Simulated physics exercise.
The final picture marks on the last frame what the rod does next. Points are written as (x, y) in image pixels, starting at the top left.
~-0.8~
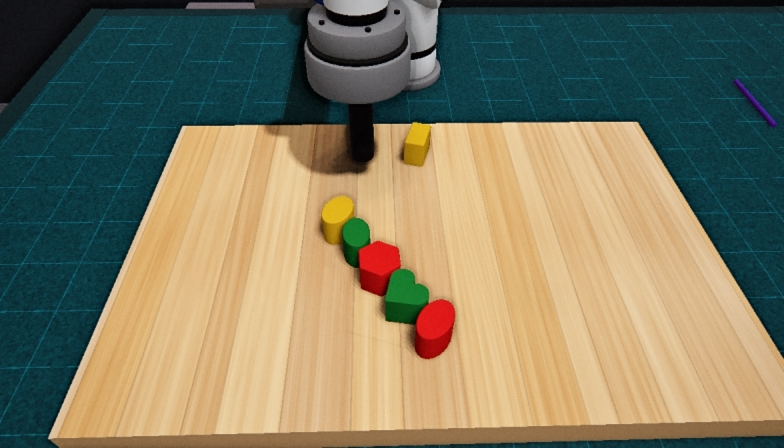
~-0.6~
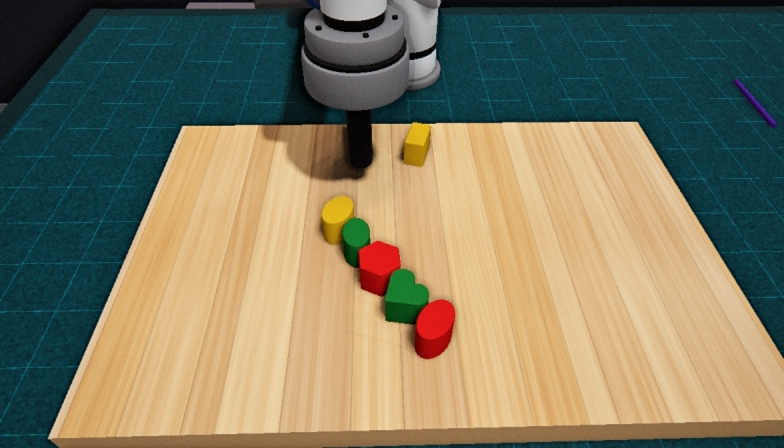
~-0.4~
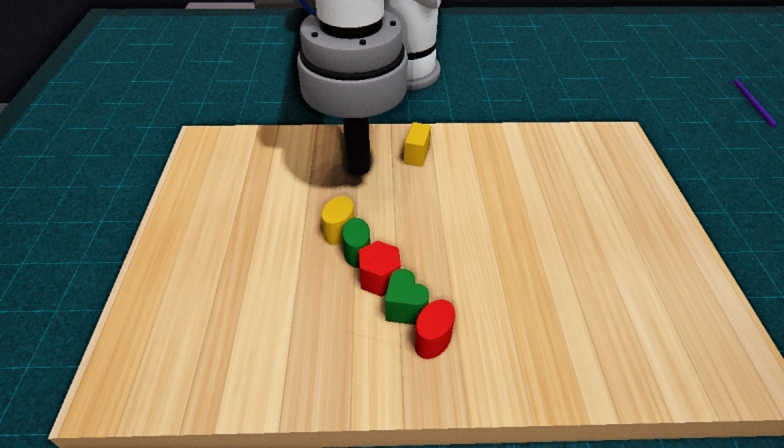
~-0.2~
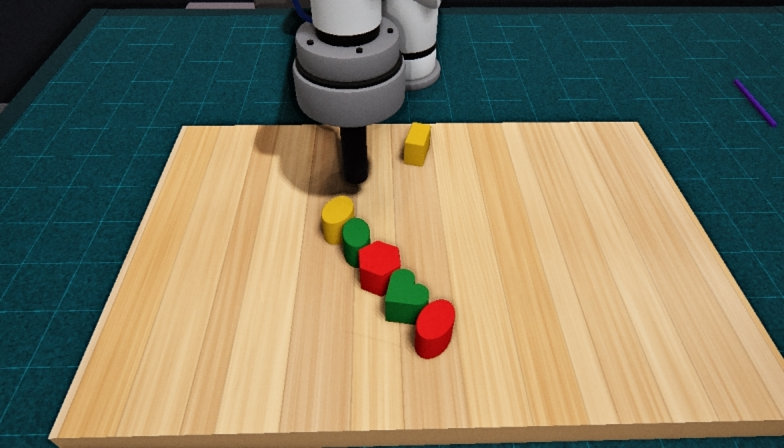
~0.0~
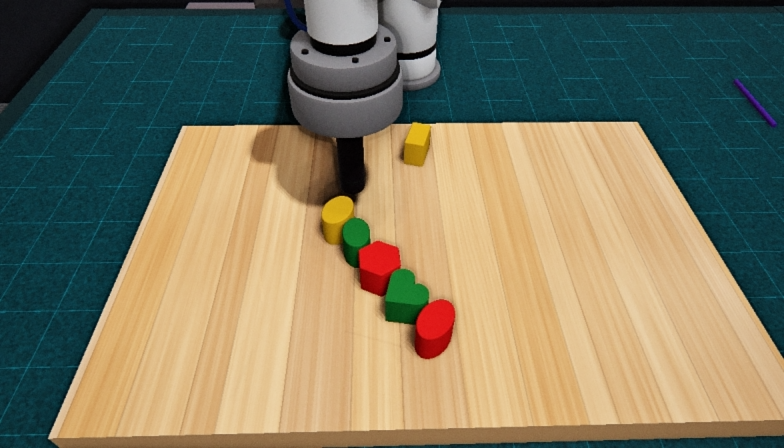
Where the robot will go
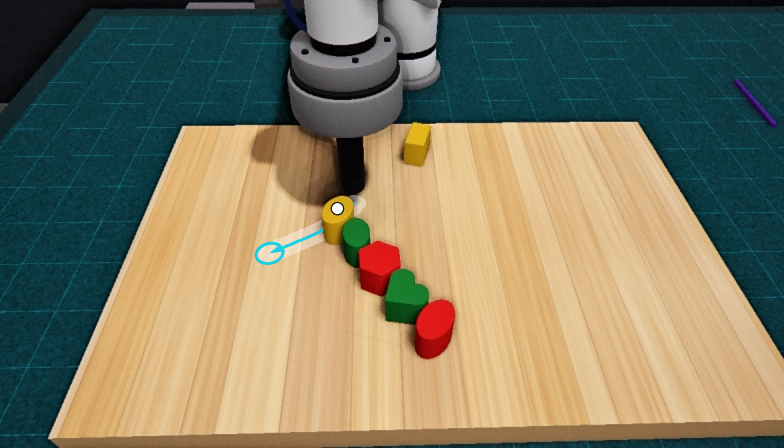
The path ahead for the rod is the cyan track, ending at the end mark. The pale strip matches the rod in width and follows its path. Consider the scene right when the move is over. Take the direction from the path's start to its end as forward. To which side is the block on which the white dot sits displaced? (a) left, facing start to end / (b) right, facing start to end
It's a.
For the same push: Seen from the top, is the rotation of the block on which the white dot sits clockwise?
The answer is no.
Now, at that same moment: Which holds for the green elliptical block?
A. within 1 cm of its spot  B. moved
A (within 1 cm of its spot)
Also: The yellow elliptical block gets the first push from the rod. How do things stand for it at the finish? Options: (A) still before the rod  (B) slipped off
My answer is option B.
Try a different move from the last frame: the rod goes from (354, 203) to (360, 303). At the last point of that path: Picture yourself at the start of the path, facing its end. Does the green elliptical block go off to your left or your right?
Right.
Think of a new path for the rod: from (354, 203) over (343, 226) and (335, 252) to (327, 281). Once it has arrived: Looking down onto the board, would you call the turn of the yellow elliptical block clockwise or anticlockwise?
Twists clockwise.
The drawn path runs from (354, 203) over (333, 223) and (303, 239) to (270, 253); the dot is on the yellow elliptical block.
On the path given first. One third of the way, rod (331, 207); yellow elliptical block (326, 226), turned 20° anticlockwise.
Two thirds of the way, rod (300, 223); yellow elliptical block (315, 239), turned 70° anticlockwise.
At the end, rod (265, 237); yellow elliptical block (315, 239), turned 70° anticlockwise; green elliptical block not moved.
